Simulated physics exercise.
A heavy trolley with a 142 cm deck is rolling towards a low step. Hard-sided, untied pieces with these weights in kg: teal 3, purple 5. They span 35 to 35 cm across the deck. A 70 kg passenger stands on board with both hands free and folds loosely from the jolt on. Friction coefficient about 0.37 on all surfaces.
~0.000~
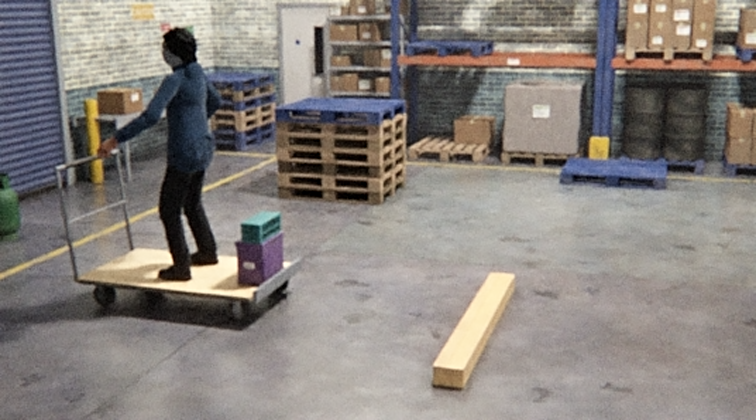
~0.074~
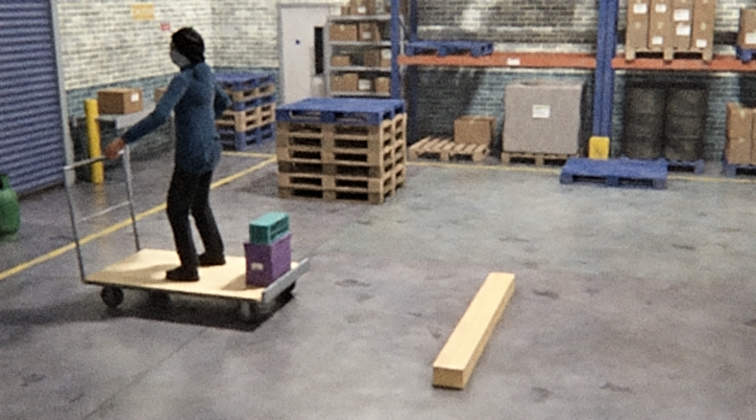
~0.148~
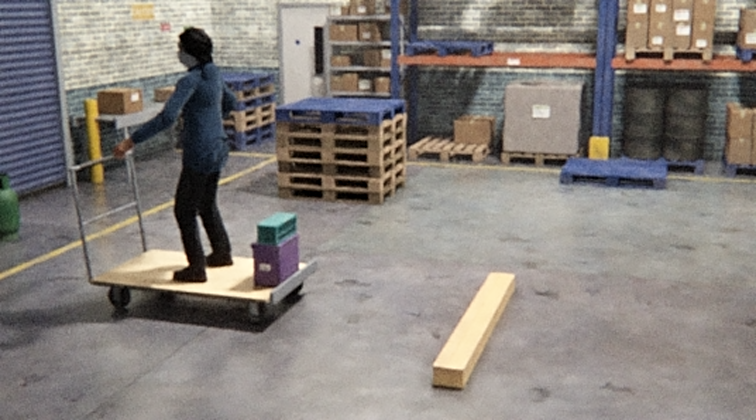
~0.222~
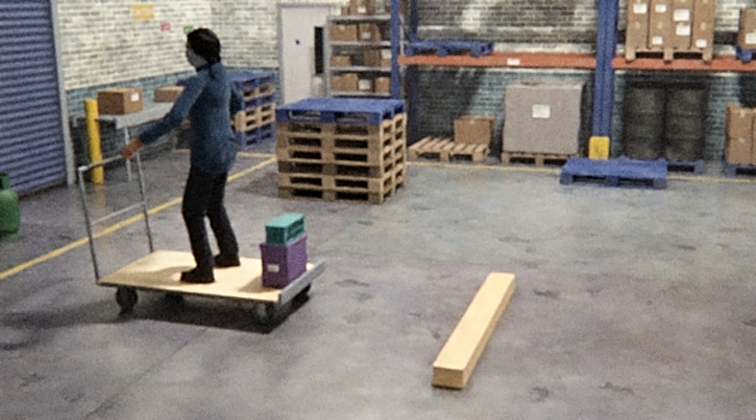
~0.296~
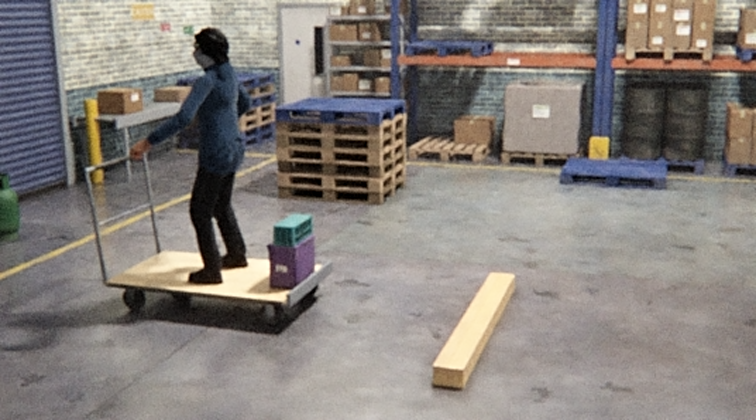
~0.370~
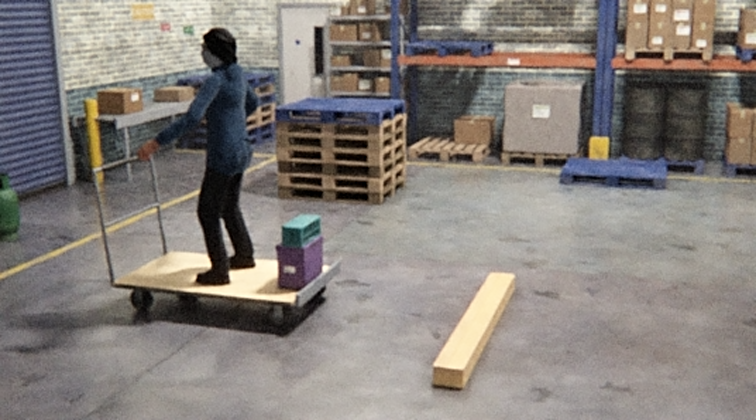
A flat trolley carrying a standing person in a blue top and two stacked crates, teal over purple, rolls slowly a short way right across a warehouse floor toward a wooden beam, the person's arm extended toward the handle.
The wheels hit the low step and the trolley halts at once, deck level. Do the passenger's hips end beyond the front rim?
At this pace the passenger's hips stay behind the front rim.
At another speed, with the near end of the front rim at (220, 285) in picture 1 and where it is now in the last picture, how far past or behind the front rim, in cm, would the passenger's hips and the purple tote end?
Then hips 50 past, purple 20 past.
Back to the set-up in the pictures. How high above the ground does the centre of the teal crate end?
Roughly 5 cm above it.
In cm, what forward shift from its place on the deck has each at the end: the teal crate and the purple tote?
Teal 45, purple 0.
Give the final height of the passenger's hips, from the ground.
Some 35 cm up.
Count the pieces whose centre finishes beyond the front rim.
1 in all.
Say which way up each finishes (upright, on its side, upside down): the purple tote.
Purple upright.
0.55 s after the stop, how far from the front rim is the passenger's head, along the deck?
Some 50 cm behind it.
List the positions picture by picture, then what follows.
The first picture shows hips (190, 151), teal crate (261, 227), rim corner (255, 298); 145 cm still to roll.
The second picture shows hips (198, 151), teal crate (269, 228), rim corner (263, 299); 139 cm still to roll.
The third picture shows hips (205, 152), teal crate (277, 229), rim corner (271, 300); 133 cm still to roll.
The fourth picture shows hips (213, 152), teal crate (285, 229), rim corner (280, 301); 126 cm still to roll.
The fifth picture shows hips (221, 152), teal crate (294, 230), rim corner (288, 301); 120 cm still to roll.
The sixth picture shows hips (229, 153), teal crate (302, 231), rim corner (297, 302); 114 cm still to roll. Speed about 0.8 m/s.
The wheels strike at 1.73 s.
After 2.28 s the passenger's hips are 51 cm behind the rim, near (407, 277) in the last picture's view.
After 2.73 s the passenger's hips are 50 cm behind the rim, near (408, 276) in the last picture's view.
Final state at 3.2 s, past the rim, teal crate; behind it, purple tote and the passenger's hips.
